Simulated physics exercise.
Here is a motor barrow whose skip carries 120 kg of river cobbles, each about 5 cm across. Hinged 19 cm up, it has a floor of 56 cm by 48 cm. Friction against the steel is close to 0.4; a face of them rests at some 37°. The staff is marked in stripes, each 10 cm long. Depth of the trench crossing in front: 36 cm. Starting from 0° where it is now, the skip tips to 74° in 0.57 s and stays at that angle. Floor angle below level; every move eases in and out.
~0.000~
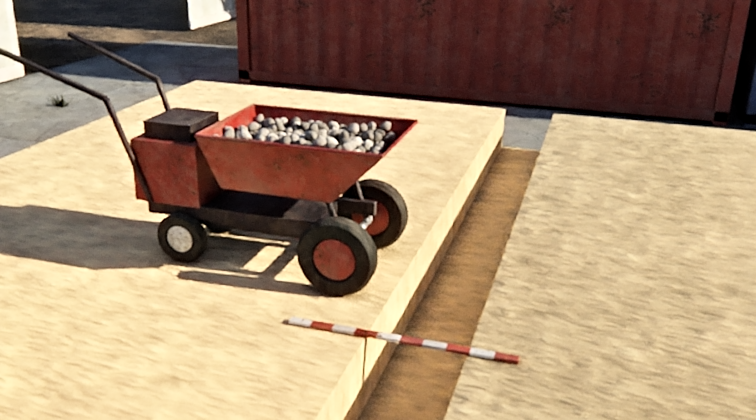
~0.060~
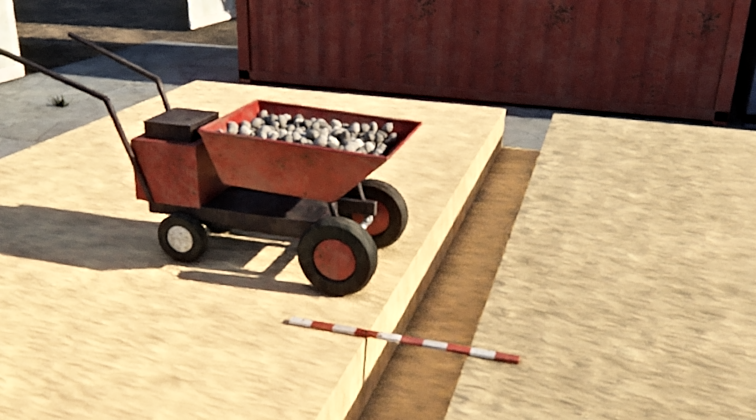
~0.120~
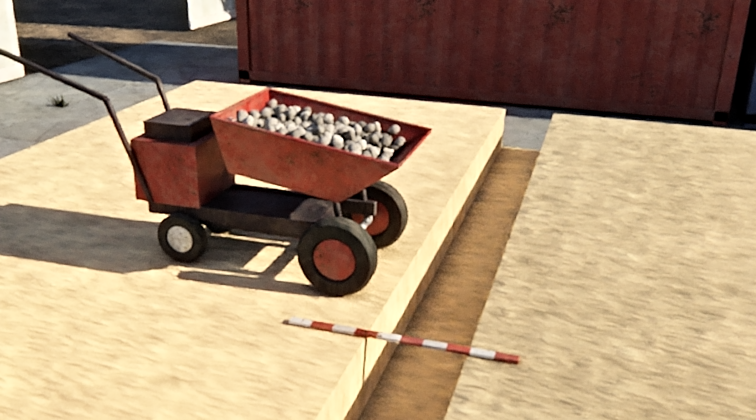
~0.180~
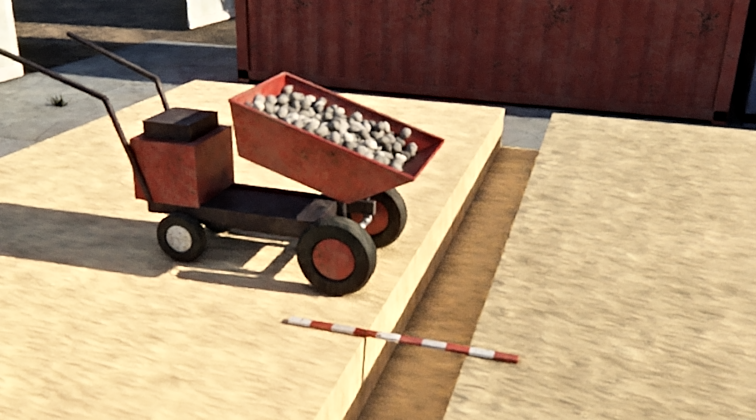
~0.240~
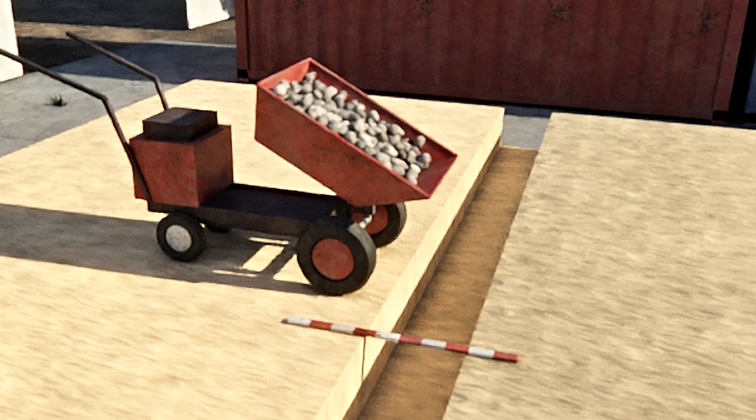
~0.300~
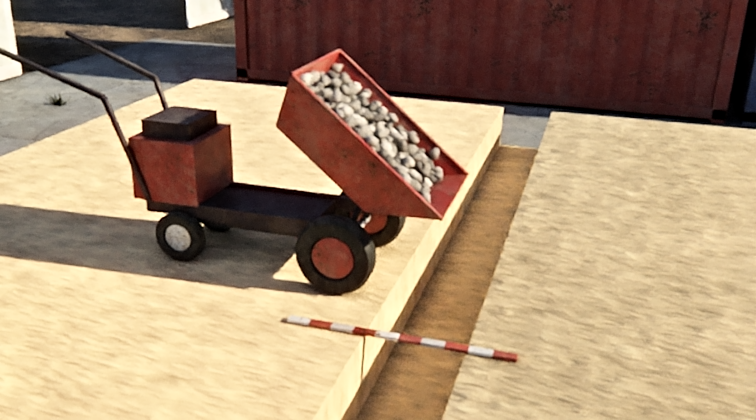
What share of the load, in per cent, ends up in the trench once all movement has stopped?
About 24 per cent.
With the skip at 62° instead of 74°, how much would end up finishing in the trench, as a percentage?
Trench share: Approx. 25%.
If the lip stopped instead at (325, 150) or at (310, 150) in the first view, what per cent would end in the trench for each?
Result: Close to 80 then close to 90 per cent.
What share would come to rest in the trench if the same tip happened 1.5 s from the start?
My guess is near 40 percent.
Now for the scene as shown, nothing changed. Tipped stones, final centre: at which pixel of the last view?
I'd put it close to (552, 293).
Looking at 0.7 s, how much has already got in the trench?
About 10%.
After 0.4 s the floor is at 63°; 100 % in the skip; the foremost stones are at (453, 231).
After 0.7 s the floor is at 74°; 56 % in the skip, 8 % in the trench, 36 % past the trench; the foremost stones are at (546, 288).
After 1.0 s the floor is at 74°; 1 % in the skip, 22 % in the trench, 77 % past the trench; the foremost stones are past the picture's edge.
After 3.0 s the floor is at 74°; 0 % in the skip, 24 % in the trench, 76 % past the trench; the foremost stones are past the picture's edge.
